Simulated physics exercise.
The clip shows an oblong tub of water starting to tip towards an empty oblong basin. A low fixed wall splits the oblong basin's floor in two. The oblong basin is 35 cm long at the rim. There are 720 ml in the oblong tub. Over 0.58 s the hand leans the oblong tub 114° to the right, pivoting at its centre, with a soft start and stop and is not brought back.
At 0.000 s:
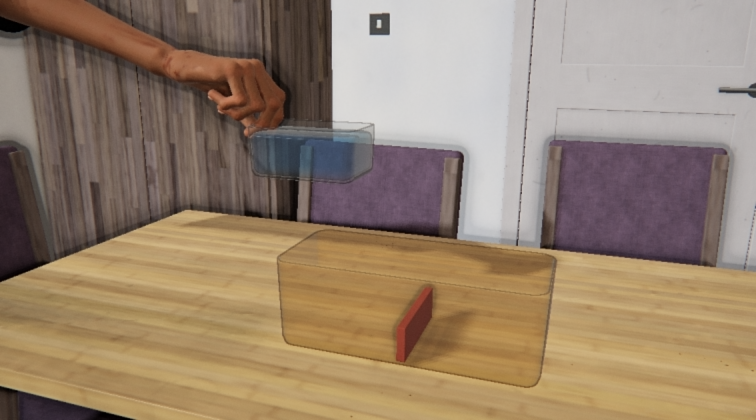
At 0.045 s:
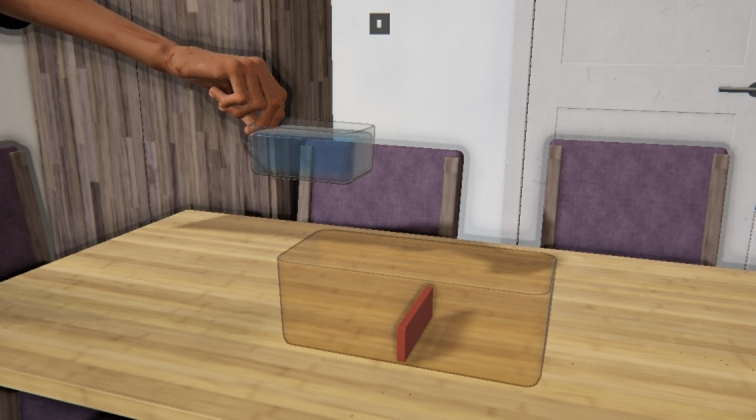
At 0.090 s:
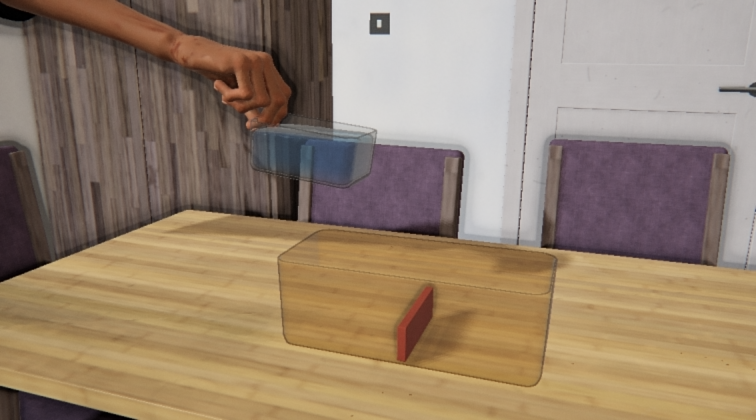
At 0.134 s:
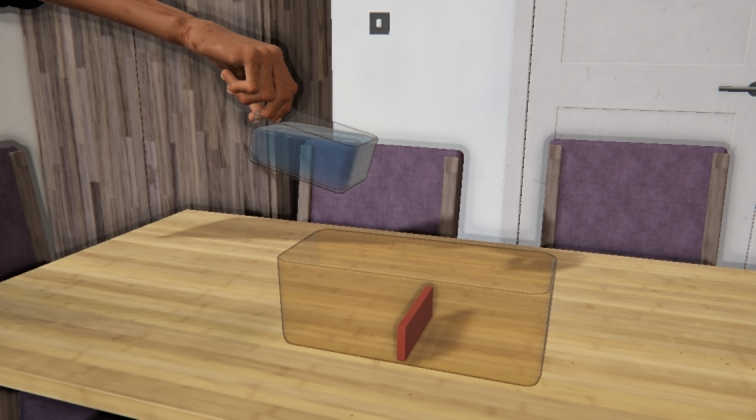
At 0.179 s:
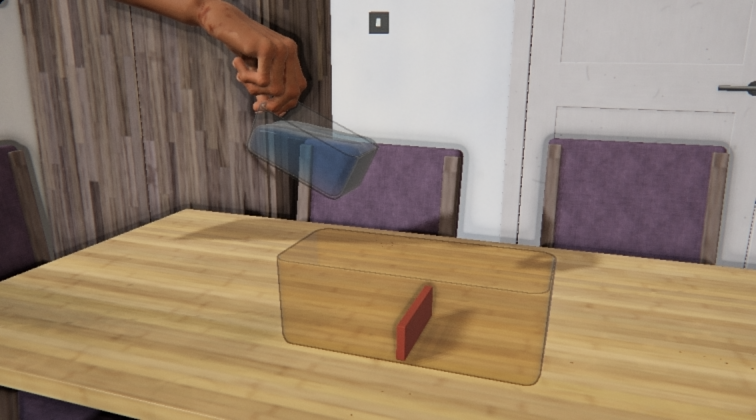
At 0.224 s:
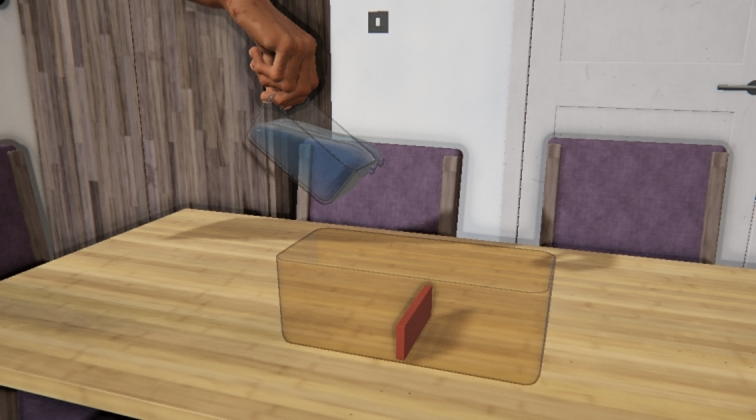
The clip shows a hand tilting a clear tub of blue water to the right above an empty clear basin with a red wall inside, on a wooden table, as the water shifts toward the tub's lowered right side.
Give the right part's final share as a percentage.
The far part has some 21 per cent.
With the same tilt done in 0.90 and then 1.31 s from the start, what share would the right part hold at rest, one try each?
First 45, then 50 per cent.
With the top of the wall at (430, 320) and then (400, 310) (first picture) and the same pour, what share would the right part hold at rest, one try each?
In turn about 20 and 55 per cent.
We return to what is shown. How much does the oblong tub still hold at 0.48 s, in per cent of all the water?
Near 9 in a hundred.
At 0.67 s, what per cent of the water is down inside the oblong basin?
About 92 per cent.
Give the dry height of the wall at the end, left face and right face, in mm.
Some 24 mm on the left and 42 mm on the right.
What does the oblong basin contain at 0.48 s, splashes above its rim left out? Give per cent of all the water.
Some 58 per cent.
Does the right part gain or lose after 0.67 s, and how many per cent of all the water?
It goes up by about 2.
By 0.48 s the tilt is 106° and 9 per cent is still to pour, 44 is left of the wall and 15 right of it.
By 0.67 s the tilt is 114° and 1 per cent is still to pour, 73 is left of the wall and 18 right of it.
By 0.87 s the tilt is 114° and 0 per cent is still to pour, 74 is left of the wall and 20 right of it.
By 1.08 s the tilt is 114° and 0 per cent is still to pour, 75 is left of the wall and 21 right of it.
At rest 75 per cent lies left of the wall, 21 right of it and 4 outside.
